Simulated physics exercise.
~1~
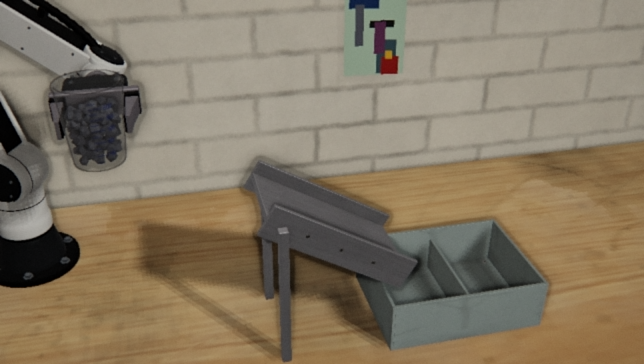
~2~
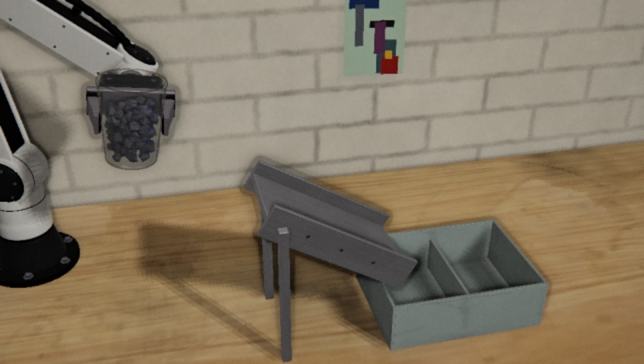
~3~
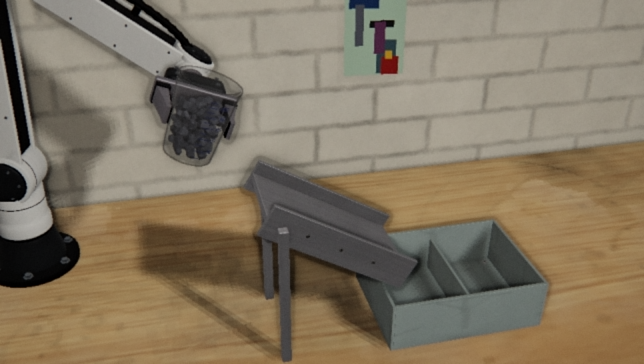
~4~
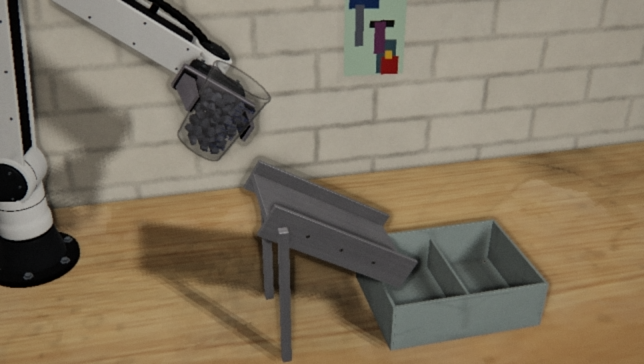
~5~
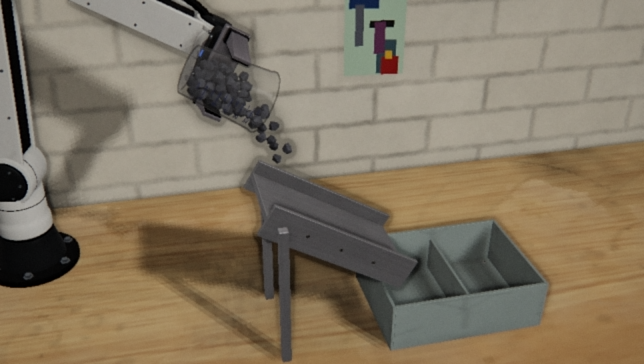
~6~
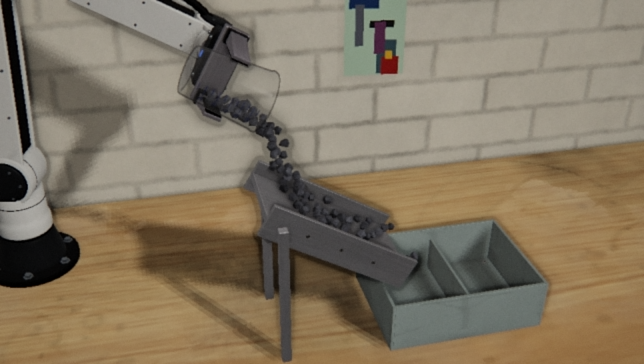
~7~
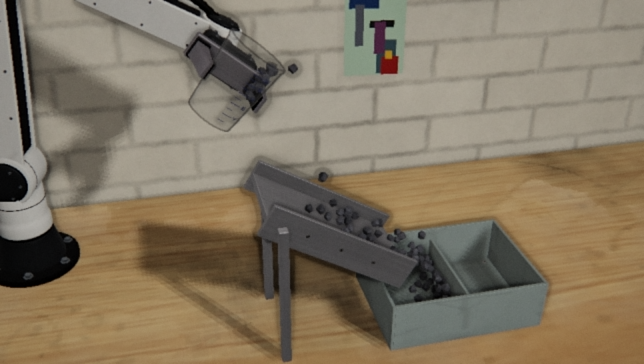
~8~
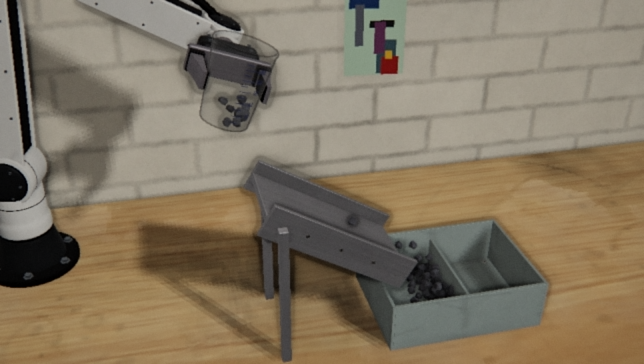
A robot arm carried a clear cup of small dark pebbles to the right and tipped it over a sloping gray chute, sending them sliding into the near, left part of a divided box, then turned the cup back up with a few left inside.
